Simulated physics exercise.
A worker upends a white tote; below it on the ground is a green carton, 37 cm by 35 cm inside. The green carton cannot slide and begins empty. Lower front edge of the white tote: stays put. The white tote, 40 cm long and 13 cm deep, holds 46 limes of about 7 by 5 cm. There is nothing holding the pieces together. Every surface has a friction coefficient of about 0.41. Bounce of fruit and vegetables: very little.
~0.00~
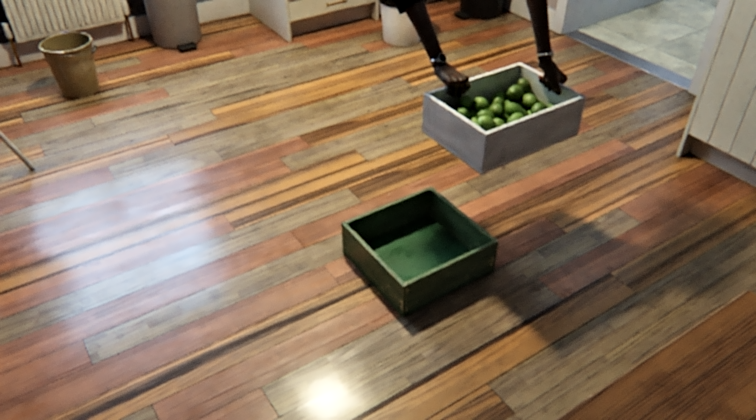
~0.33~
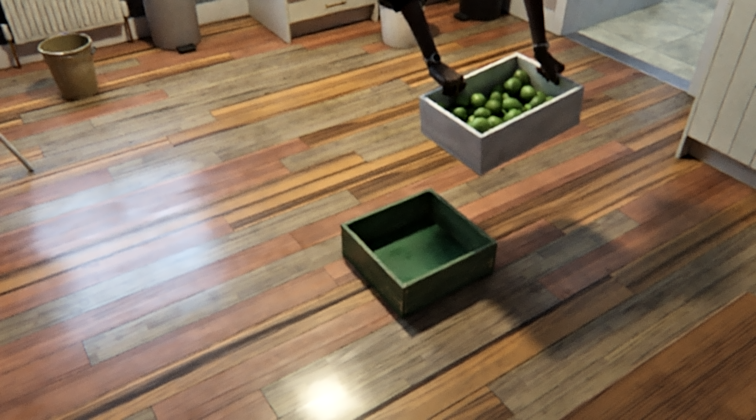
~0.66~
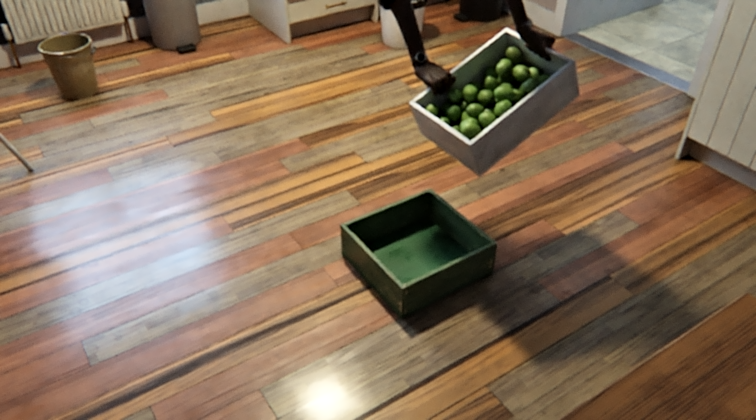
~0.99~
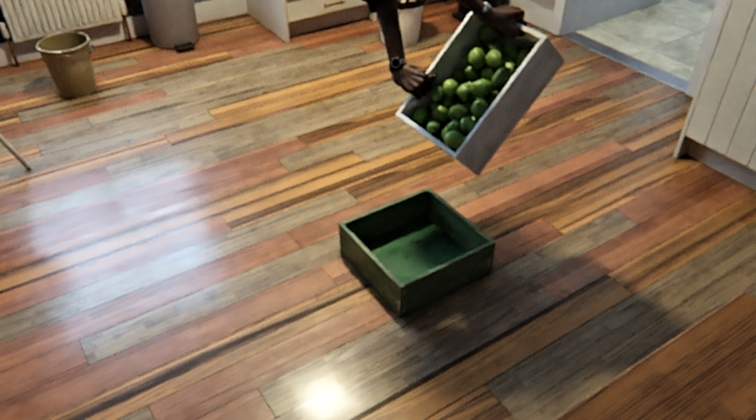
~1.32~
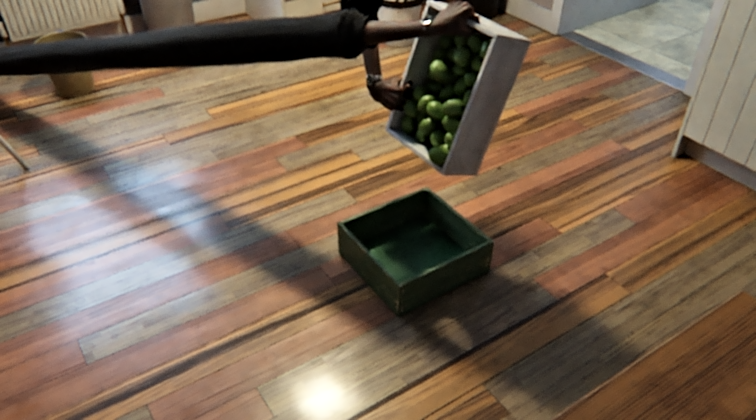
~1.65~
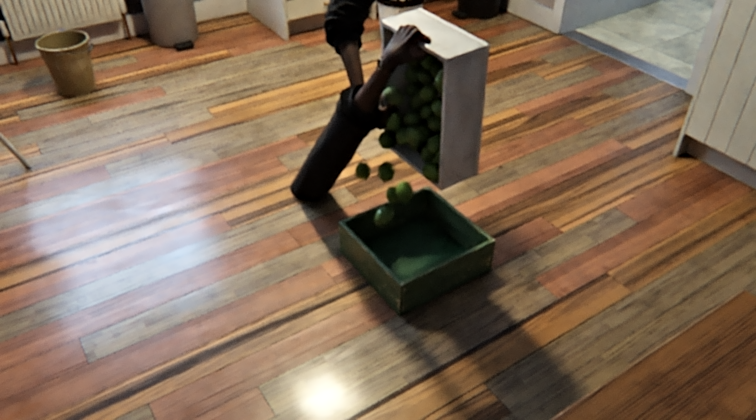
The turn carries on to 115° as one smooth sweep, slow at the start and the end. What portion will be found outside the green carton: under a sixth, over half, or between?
Outside the green carton: One sixth up to one half.
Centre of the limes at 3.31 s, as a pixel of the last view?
The middle lies close to (383, 258).
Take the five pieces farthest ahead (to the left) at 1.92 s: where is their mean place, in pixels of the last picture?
Pixel (342, 254), give or take.
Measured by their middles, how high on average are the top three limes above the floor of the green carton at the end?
That is close to 6 centimetres.
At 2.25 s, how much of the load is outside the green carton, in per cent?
By that time, roughly 35 percent.
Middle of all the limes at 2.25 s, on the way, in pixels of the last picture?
The middle of the load sits near (382, 258).
After 1.92 s, tilt 106°; 23 still in the white tote, 4 in the green carton, 2 outside the green carton and 17 in the air.
After 2.25 s, tilt 115°; 6 still in the white tote, 17 in the green carton, 16 outside the green carton and 7 in the air.
After 2.71 s, tilt 115°; 29 in the green carton and 17 outside the green carton.
When it is over (at 3.31 s), 29 in the green carton and 17 outside the green carton. Asked share, 17 of 46, 37 per cent.
